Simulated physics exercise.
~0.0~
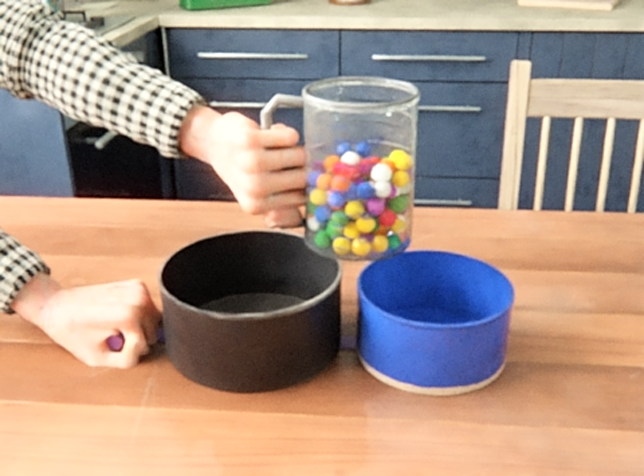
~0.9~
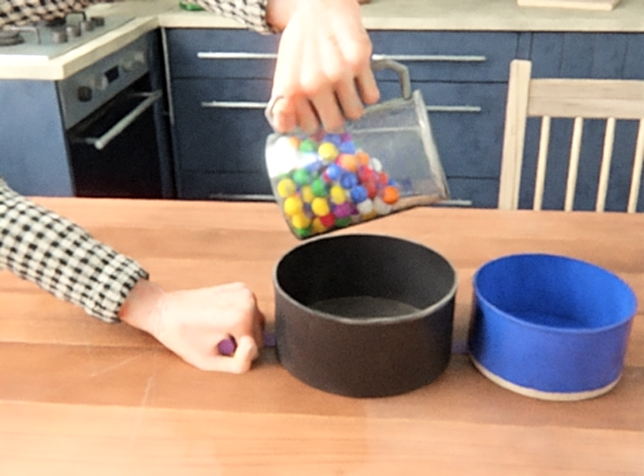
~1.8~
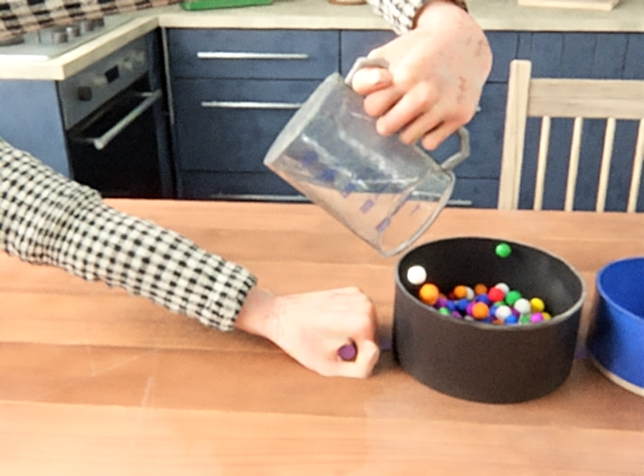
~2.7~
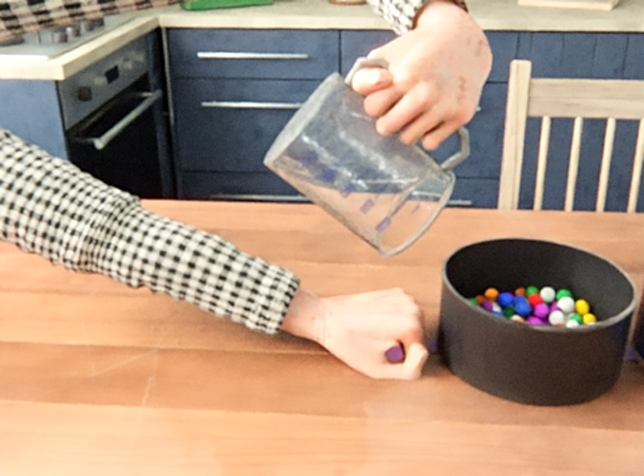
A person in a black-and-white checked shirt holds a clear jug of colourful balls above a wooden table, seen from the front, with blue kitchen cabinets and a pale chair behind. Their other hand, a fist gripping something purple at the left, moves a black pot and a blue pot side by side to the right. The jug tips onto its side over the black pot, then turns further until the balls tumble in. The pots slide on as the blue one passes almost out of view. Finally the empty jug hangs tilted mouth-down, and the balls rest in the black pot.
